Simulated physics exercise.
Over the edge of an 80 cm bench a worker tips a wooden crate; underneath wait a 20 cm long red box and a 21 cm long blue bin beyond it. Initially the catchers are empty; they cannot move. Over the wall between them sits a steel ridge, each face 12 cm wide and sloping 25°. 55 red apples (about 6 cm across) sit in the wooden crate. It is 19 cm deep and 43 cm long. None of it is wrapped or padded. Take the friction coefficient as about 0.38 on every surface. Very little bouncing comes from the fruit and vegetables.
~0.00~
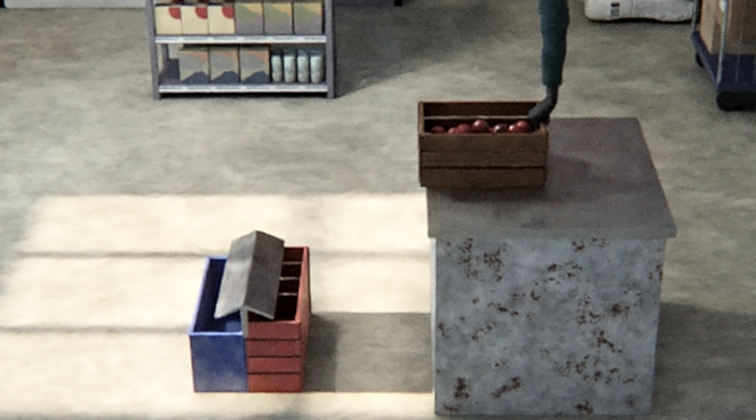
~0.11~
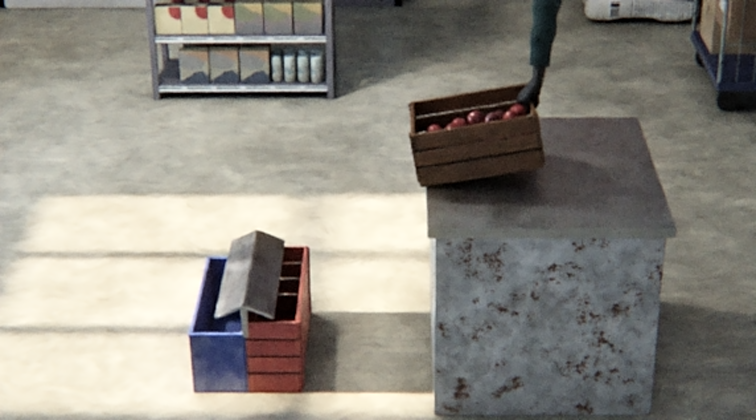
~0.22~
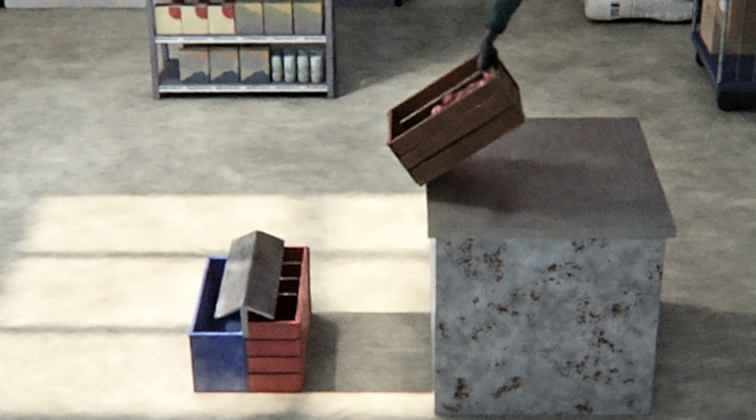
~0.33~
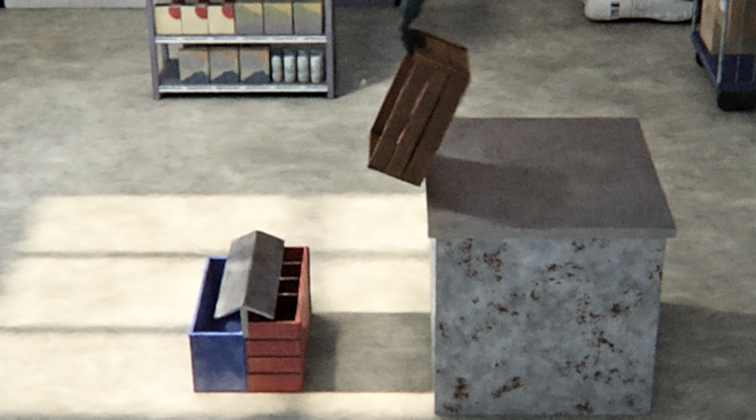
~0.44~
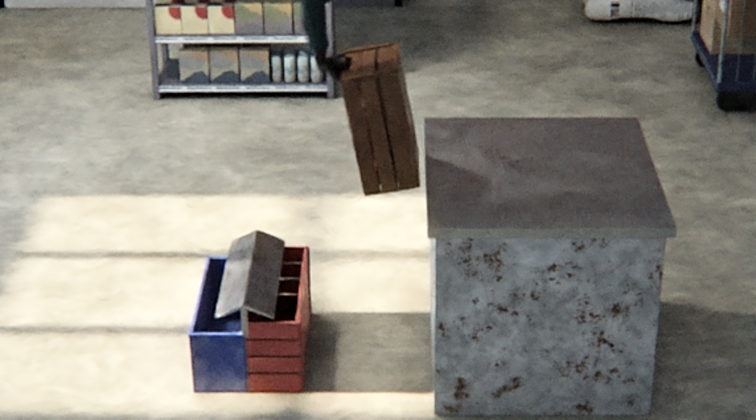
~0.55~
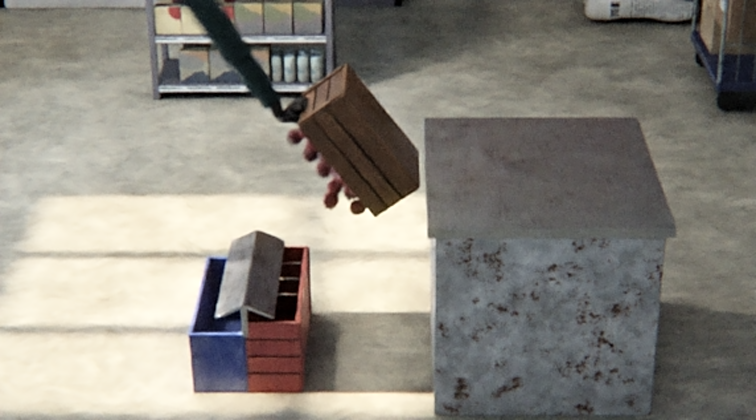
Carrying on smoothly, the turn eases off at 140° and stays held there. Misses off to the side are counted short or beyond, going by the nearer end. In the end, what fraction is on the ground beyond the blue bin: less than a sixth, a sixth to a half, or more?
Share on the ground beyond the blue bin: Between one sixth and one half of the load.
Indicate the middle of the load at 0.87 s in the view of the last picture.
Load centre: About (282, 297).
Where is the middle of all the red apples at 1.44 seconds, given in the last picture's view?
About (287, 342).
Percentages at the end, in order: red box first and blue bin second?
First place roughly 20 per cent, second place roughly 0 per cent.
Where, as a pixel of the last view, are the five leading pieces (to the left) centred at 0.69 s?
Roughly at (237, 223).
After 0.69 s, tilt 140°; 4 still in the wooden crate, 1 in the red box and 50 in the air.
After 0.87 s, tilt 140°; 8 in the red box, 1 in the blue bin, 9 on the ground short of the red box, 1 on the ground beyond the blue bin and 36 in the air.
After 1.12 s, tilt 140°; 10 in the red box, 1 in the blue bin, 21 on the ground short of the red box, 17 on the ground beyond the blue bin and 6 in the air.
Final count (at 1.44 s), 10 in the red box, 1 in the blue bin, 25 on the ground short of the red box and 19 on the ground beyond the blue bin. Asked share, 19 of 55, 35 per cent.
